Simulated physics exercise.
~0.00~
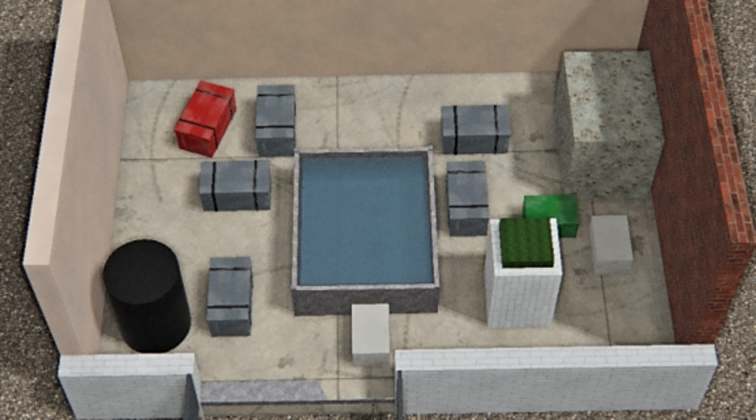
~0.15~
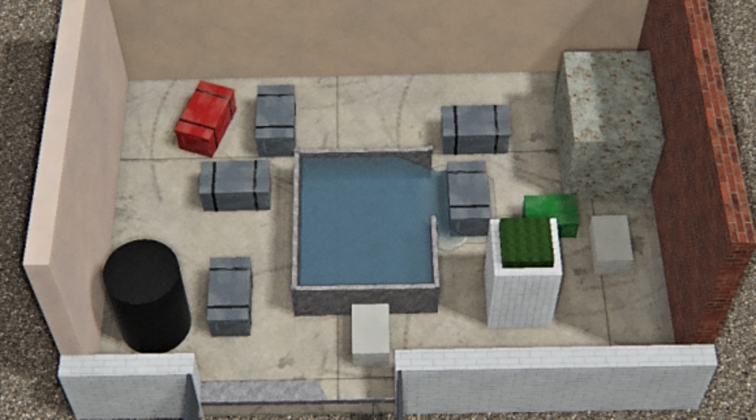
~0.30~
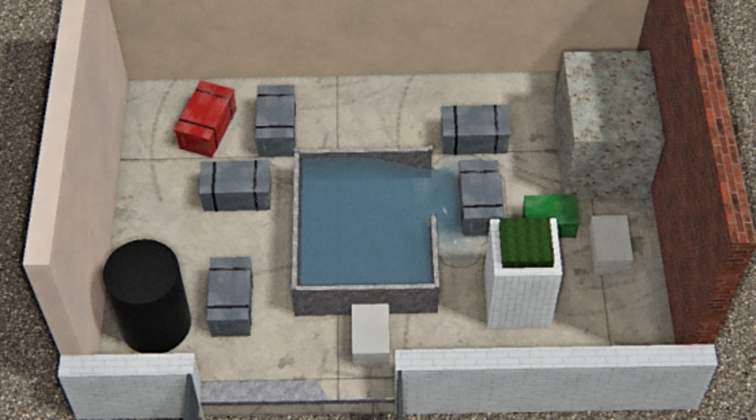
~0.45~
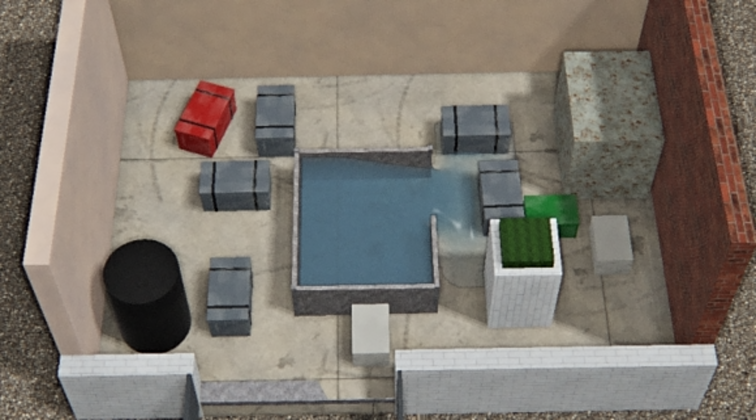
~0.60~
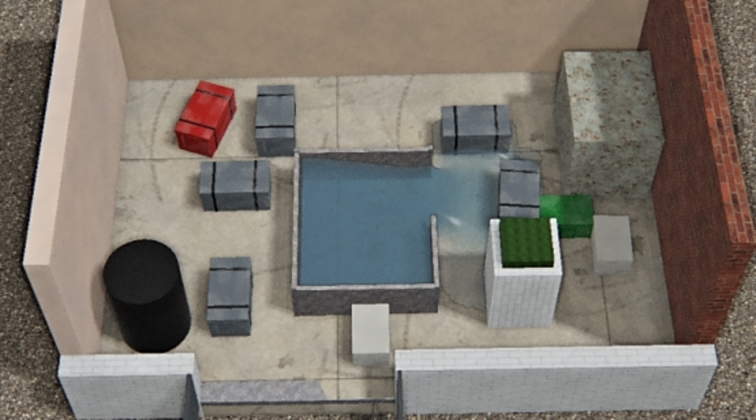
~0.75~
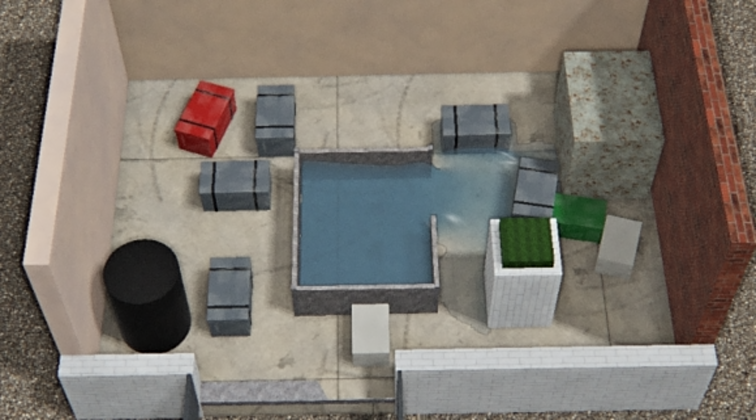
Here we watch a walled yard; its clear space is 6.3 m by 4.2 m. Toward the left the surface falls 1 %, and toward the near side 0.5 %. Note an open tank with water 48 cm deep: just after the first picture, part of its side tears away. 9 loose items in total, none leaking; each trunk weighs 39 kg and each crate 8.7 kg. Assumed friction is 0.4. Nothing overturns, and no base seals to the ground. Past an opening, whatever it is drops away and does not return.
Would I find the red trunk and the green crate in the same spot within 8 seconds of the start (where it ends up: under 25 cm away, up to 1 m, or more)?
Red trunk: Almost still. Green crate: Swept away.
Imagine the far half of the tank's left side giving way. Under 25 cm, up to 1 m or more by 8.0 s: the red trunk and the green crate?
Under that change the red trunk would be borne far and the green crate would sit tight.
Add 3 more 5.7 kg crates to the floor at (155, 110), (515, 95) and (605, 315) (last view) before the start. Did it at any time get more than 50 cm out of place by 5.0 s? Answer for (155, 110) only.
Within it.
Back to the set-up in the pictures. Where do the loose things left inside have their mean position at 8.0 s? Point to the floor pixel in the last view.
That lands at roughly (339, 245).
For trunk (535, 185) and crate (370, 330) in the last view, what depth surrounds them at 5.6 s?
Around 12 cm and 3 cm.
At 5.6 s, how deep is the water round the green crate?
Close to 11 centimetres.
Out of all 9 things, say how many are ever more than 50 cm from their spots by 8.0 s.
The count comes to 4.
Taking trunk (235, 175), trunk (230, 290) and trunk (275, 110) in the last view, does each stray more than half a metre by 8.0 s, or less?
In that order: Under, short of it, under.
After 1.6 s the red trunk is near (205, 109), 0.0 m from its start, aground; the green crate is near (617, 199), 0.8 m from its start, aground; 0 of 9 are out; 0 afloat.
After 3.6 s the red trunk is near (205, 109), 0.0 m from its start, aground; the green crate is near (635, 202), 0.9 m from its start, afloat; 0 of 9 are out; 2 afloat.
After 5.6 s the red trunk is near (205, 109), 0.0 m from its start, aground; the green crate is near (633, 260), 1.1 m from its start, afloat; 0 of 9 are out; 3 afloat.
After 8.0 s the red trunk is near (205, 109), 0.0 m from its start, aground; the green crate is near (632, 290), 1.4 m from its start, afloat; 0 of 9 are out; 2 afloat.
